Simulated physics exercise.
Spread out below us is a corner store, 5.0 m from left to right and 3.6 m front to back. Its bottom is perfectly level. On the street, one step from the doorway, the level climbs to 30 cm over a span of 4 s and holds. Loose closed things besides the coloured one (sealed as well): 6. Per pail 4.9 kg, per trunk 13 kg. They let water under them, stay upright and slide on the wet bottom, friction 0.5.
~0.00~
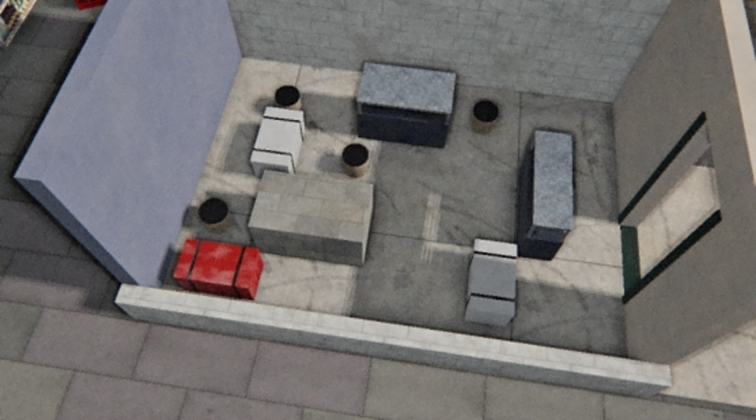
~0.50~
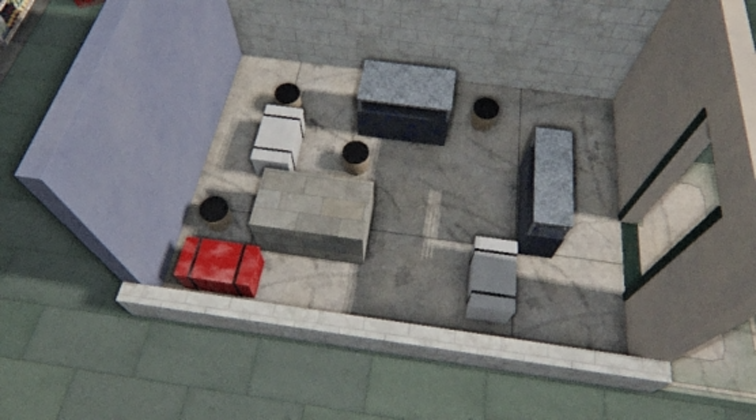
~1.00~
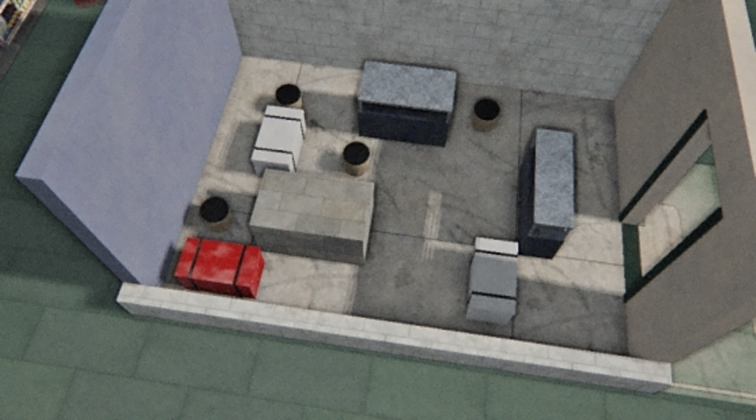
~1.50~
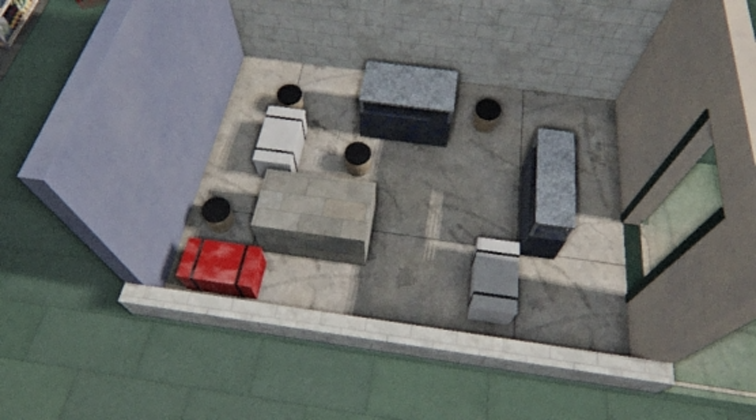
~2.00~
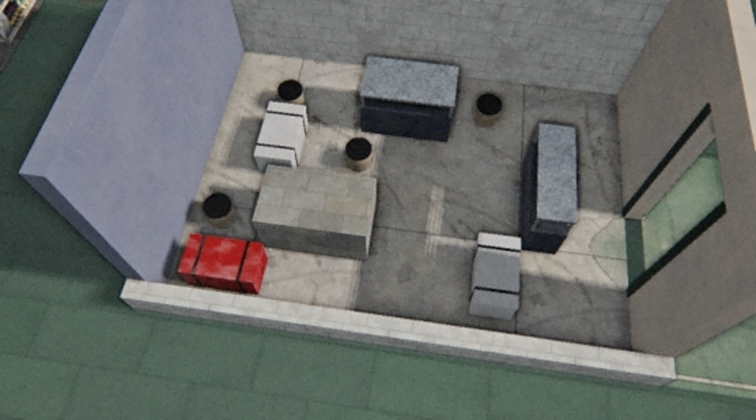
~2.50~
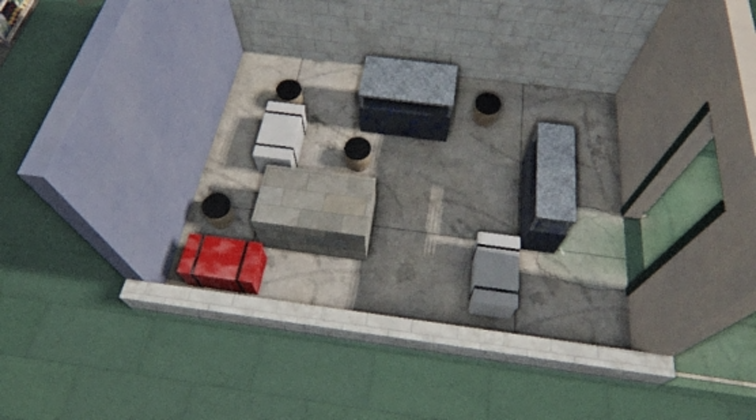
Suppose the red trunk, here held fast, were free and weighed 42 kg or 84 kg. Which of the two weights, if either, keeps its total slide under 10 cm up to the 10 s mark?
Only the heavier one.
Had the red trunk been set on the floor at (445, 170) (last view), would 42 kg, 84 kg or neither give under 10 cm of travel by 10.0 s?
Note: Both OK.
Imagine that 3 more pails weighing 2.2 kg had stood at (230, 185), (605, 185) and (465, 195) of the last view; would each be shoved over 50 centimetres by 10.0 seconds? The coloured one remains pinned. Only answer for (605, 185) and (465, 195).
Above the mark, then above the mark.
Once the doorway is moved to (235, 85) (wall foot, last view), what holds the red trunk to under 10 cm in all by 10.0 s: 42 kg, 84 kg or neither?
The answer is that the lesser mass suffices.
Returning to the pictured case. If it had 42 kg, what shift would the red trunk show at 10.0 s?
Around 120 centimetres out of place.
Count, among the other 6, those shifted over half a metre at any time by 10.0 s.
The count comes to 2.
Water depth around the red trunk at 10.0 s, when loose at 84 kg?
Close to 13 cm deep.
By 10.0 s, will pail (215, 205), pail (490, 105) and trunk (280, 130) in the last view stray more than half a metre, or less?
Results in sequence: Threshold not reached; threshold exceeded; threshold not reached.
After 3.5 s the red trunk would be 0 cm from its start with 42 kg and 0 cm from its start with 84 kg; 0 cm of water round it then.
After 4.5 s the red trunk would be 0 cm from its start with 42 kg and 0 cm from its start with 84 kg; 0 cm of water round it then.
After 7.0 s the red trunk would be 2 cm from its start with 42 kg and 0 cm from its start with 84 kg; 9 cm of water round it then.
After 10.0 s the red trunk would be 119 cm from its start with 42 kg and 0 cm from its start with 84 kg; 13 cm of water round it then.
